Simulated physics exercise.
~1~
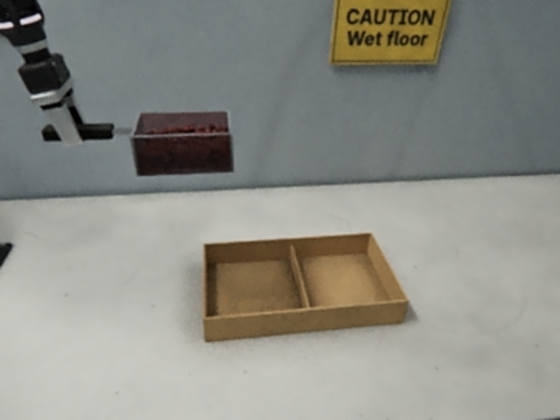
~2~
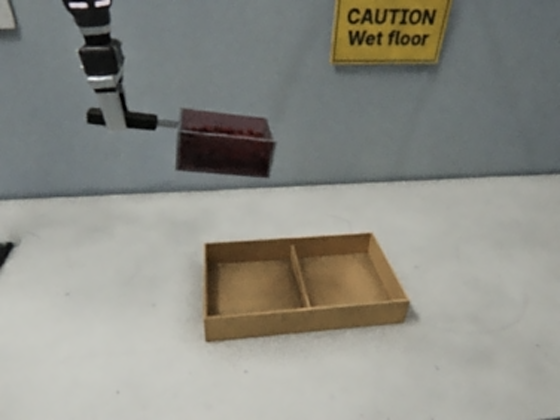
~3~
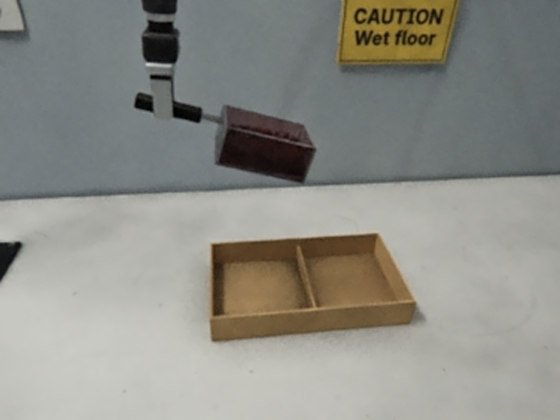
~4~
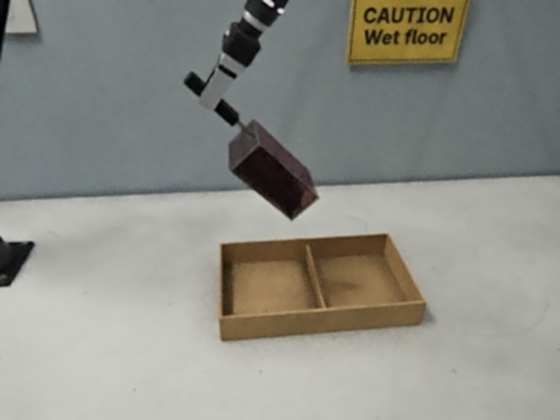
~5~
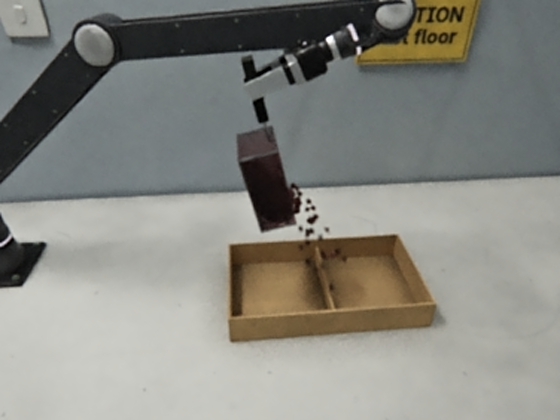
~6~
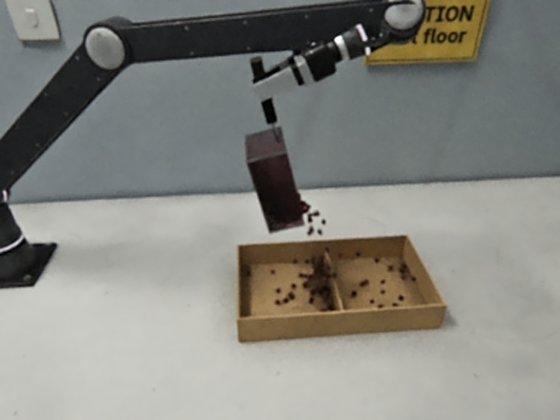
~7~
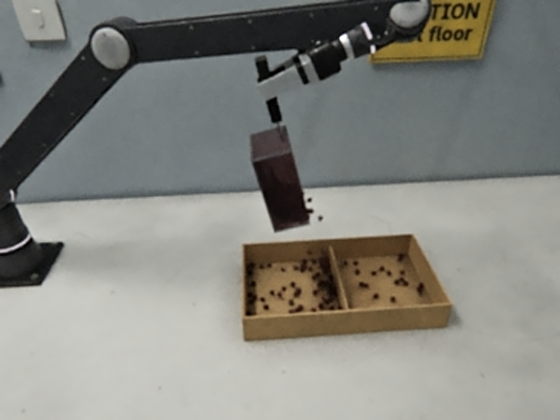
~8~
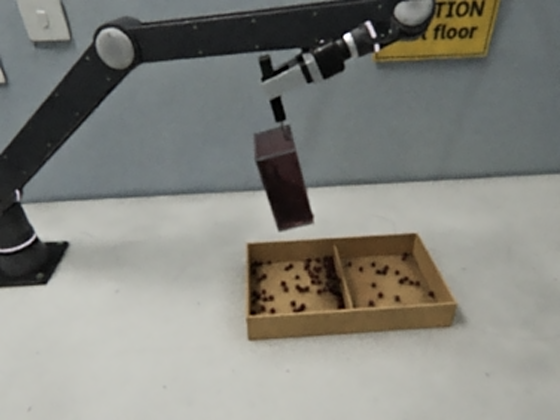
A robot arm carries a dark red box rightward over a divided tan crate and tips it steeply forward, spilling small dark beads into both parts, more of them in the left one, then holds the tilted box still above the crate.
